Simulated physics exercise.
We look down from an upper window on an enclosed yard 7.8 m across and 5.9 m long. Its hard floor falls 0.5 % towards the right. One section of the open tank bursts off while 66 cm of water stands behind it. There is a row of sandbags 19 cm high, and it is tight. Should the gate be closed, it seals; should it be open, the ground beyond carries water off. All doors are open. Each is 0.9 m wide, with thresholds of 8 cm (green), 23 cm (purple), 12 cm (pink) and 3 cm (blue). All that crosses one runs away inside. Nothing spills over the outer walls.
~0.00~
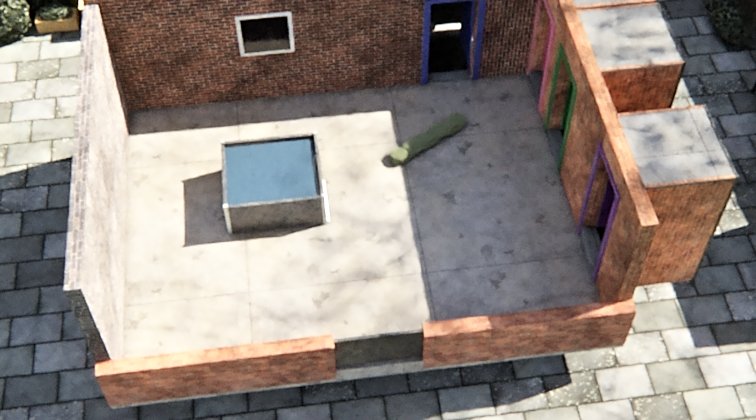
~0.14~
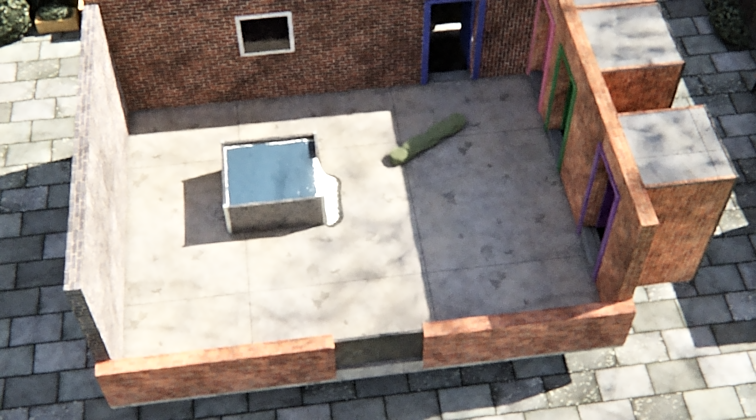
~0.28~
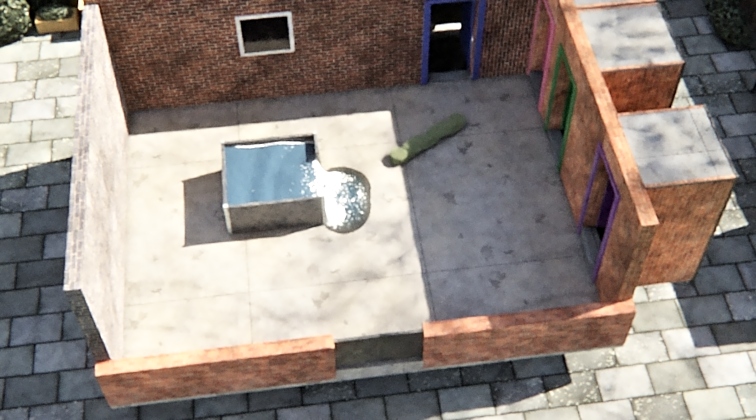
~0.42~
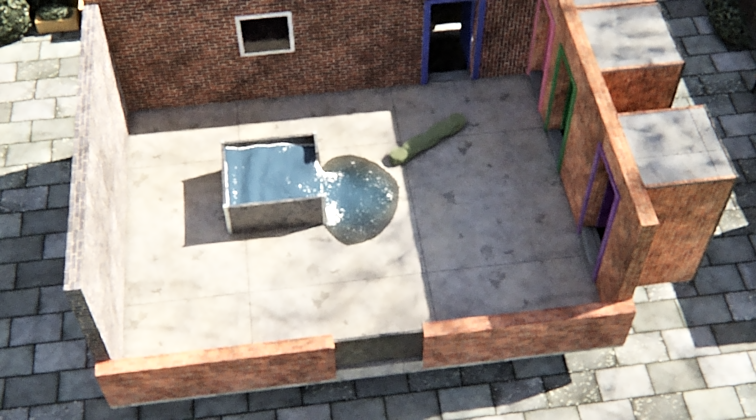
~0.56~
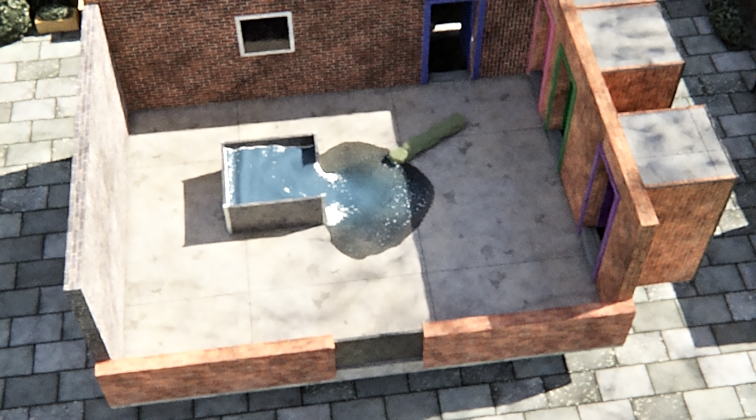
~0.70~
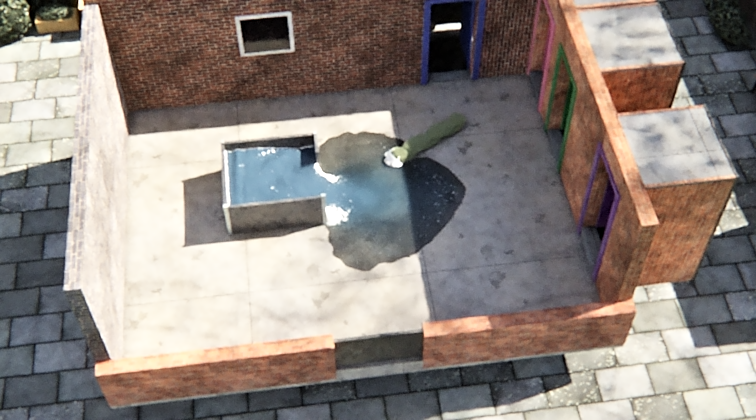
Water bursts from the right side of an open tank and spreads rightward across the yard.
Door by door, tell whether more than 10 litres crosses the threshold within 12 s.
Green door - yes, purple door - no, pink door - no, blue door - yes.
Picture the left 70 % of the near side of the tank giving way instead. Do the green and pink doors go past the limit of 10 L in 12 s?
Checking each door against the limit: Green does not exceed it, pink does not exceed it.
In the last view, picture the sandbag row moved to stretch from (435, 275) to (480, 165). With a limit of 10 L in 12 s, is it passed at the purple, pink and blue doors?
Well, the purple one is within bounds, the pink one is more than allowed, and the blue one is more than allowed.
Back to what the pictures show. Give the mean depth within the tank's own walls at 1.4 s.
The mean depth is some 36 cm.
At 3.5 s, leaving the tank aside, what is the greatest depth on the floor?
Around 20 centimetres.
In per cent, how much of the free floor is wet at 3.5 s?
Roughly 45 percent.
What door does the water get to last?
The answer is the pink door.
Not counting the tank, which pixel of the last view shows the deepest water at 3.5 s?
Near (592, 327).
After 1.4 s water covers 30 % of the floor and is deepest (30 cm) near (331, 206); green door not reached, purple door not reached, pink door not reached, blue door not reached.
After 2.2 s water covers 45 % of the floor and is deepest (22 cm) near (558, 183); green door 18 cm at the sill, 21 L in, purple door 17 cm at the sill, 0 L in, pink door not reached, blue door 3 cm at the sill, 0 L in.
After 3.5 s water covers 45 % of the floor and is deepest (20 cm) near (592, 327); green door 13 cm at the sill, 69 L in, purple door 11 cm at the sill, 0 L in, pink door 7 cm at the sill, 0 L in, blue door 3 cm at the sill, 3 L in.
After 7.0 s water covers 55 % of the floor and is deepest (10 cm) near (556, 175); green door 9 cm at the sill, 80 L in, purple door 7 cm at the sill, 0 L in, pink door 8 cm at the sill, 1 L in, blue door 6 cm at the sill, 17 L in.
After 12.0 s water covers 85 % of the floor and is deepest (6 cm) near (549, 153); green door 6 cm at the sill, 81 L in, purple door 5 cm at the sill, 0 L in, pink door 6 cm at the sill, 1 L in, blue door 4 cm at the sill, 34 L in.
